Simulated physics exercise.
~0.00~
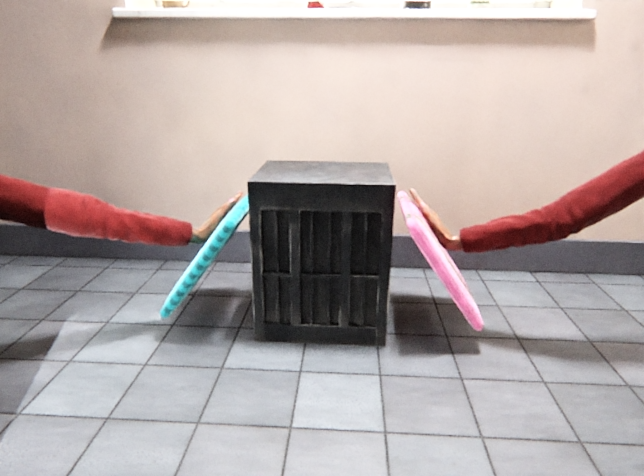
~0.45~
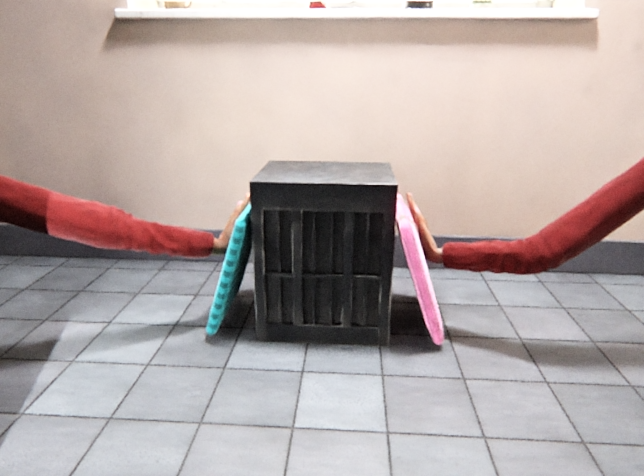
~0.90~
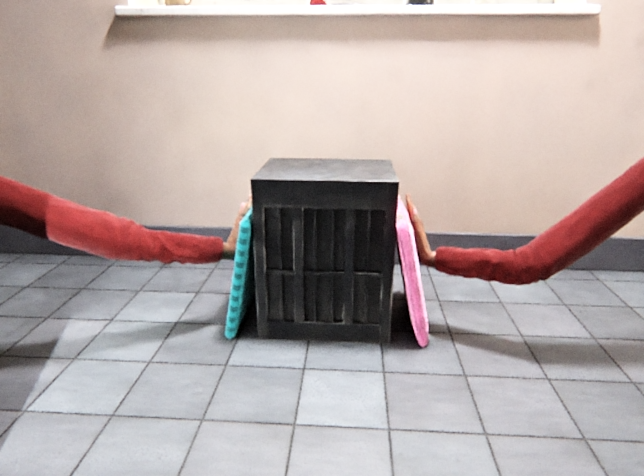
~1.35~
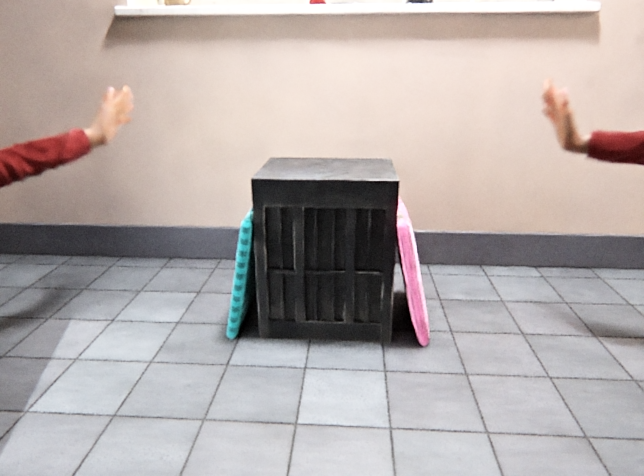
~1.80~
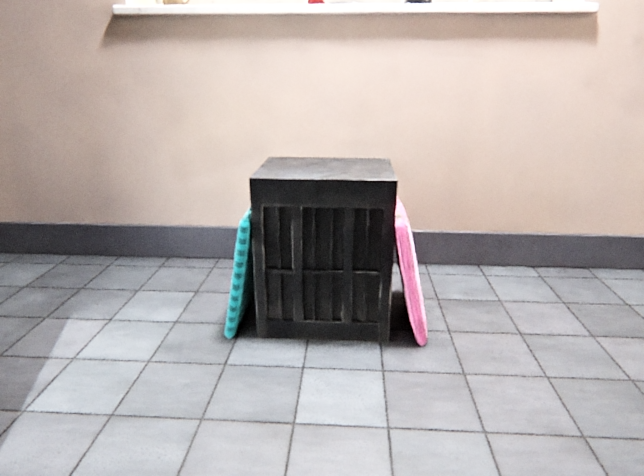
Two hands in red sleeves pushed a turquoise seat pad and a pink seat pad inward until they leaned against opposite sides of a black crate, then let go and drew back out of view, and both pads stayed propped up.
